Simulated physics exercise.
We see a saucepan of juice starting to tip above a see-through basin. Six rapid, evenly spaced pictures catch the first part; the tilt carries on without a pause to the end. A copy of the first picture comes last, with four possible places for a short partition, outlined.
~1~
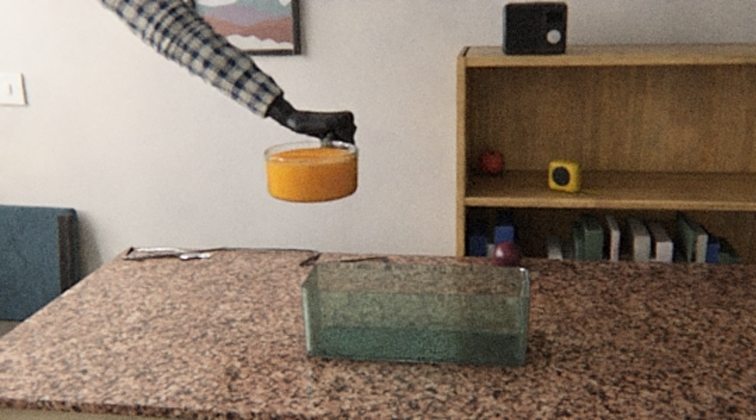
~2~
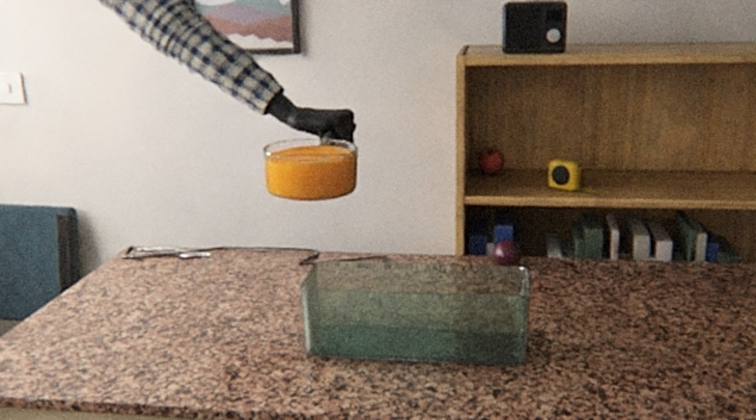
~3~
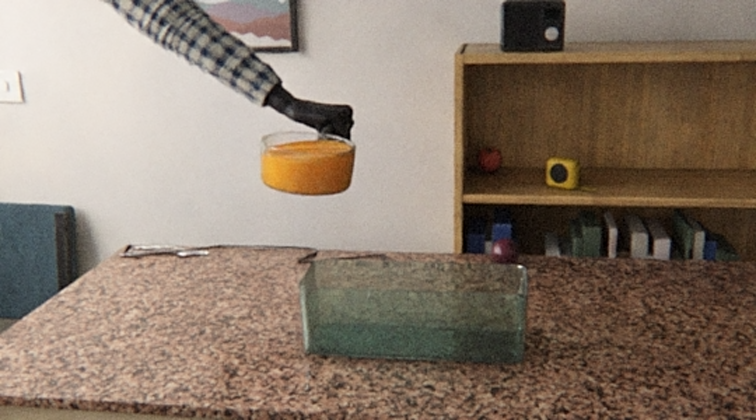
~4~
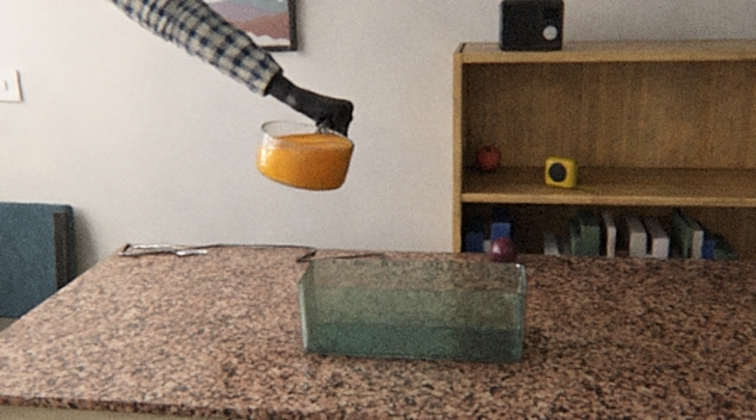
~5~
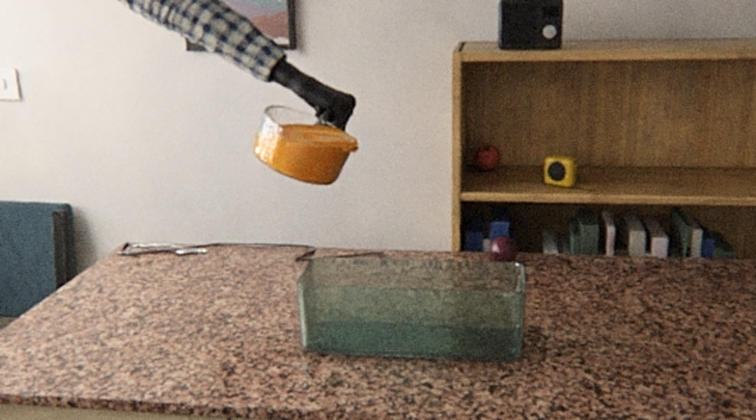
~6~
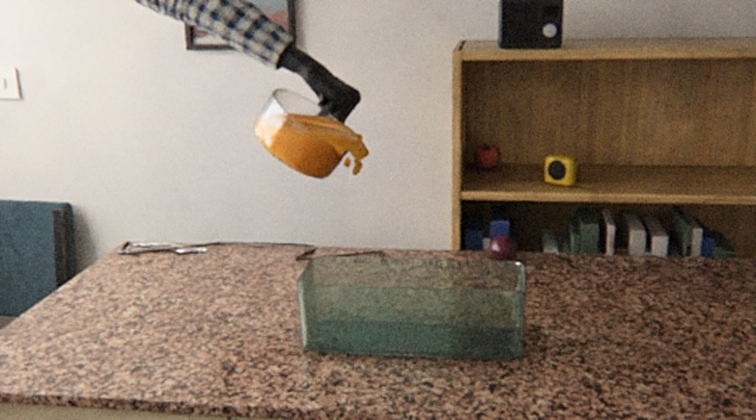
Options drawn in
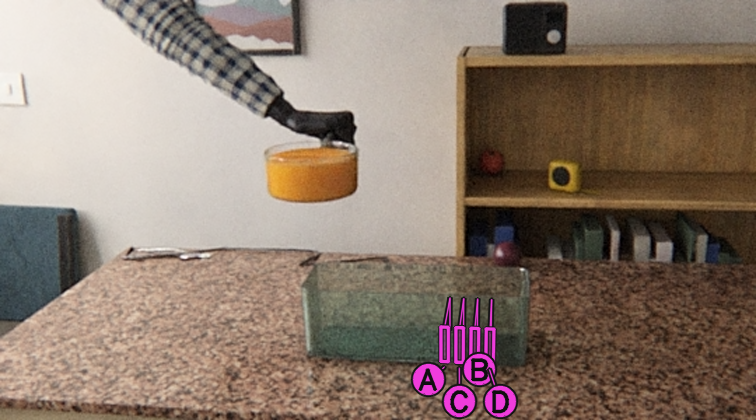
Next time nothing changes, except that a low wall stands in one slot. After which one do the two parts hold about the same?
The best position is A.
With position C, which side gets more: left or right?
The left one.
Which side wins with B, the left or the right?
More ends on the left.
On the marked copy, A at (444, 367); B at (474, 368); C at (459, 367); D at (489, 369).
For position A, about 49 % ends left of the wall and 48 % right of it; 3 % is lost outside.
For position B, about 83 % ends left of the wall and 6 % right of it; 12 % is lost outside.
For position C, about 71 % ends left of the wall and 26 % right of it; 4 % is lost outside.
For position D, about 92 % ends left of the wall and 4 % right of it; 4 % is lost outside.
